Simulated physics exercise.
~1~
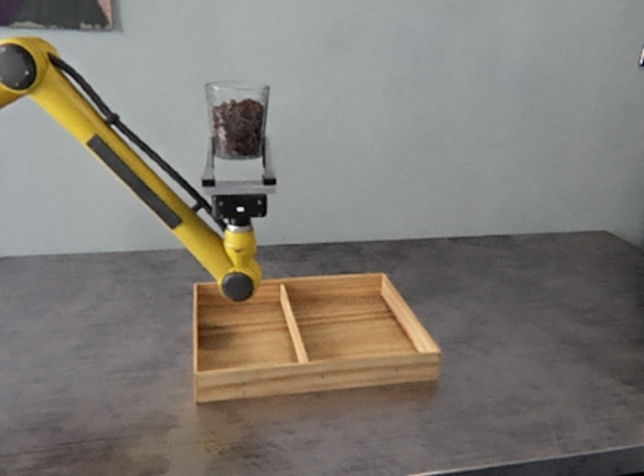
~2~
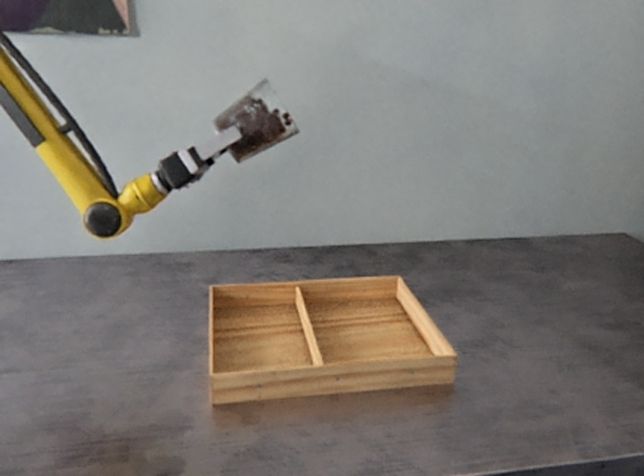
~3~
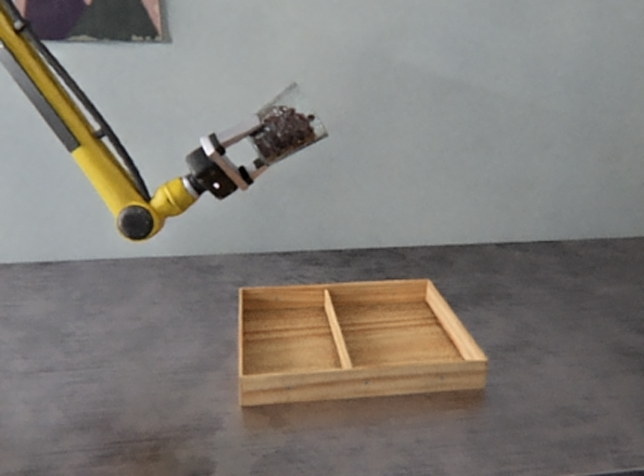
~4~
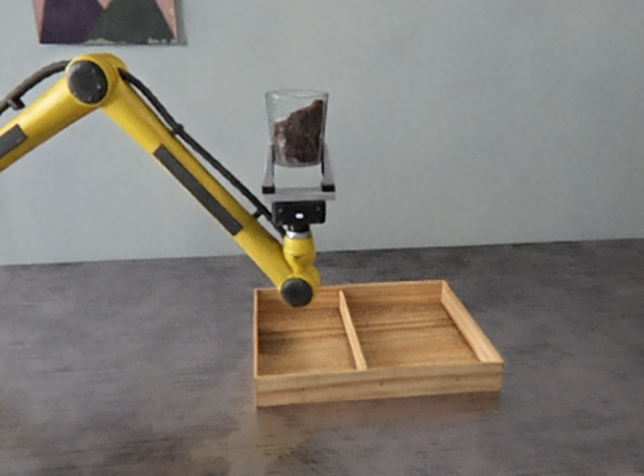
On a dark tabletop against a pale wall, a yellow robot arm held a clear tumbler of dark beads above a divided wooden tray, tipped it to the right, then brought it upright again, with the beads still inside and the tray empty.
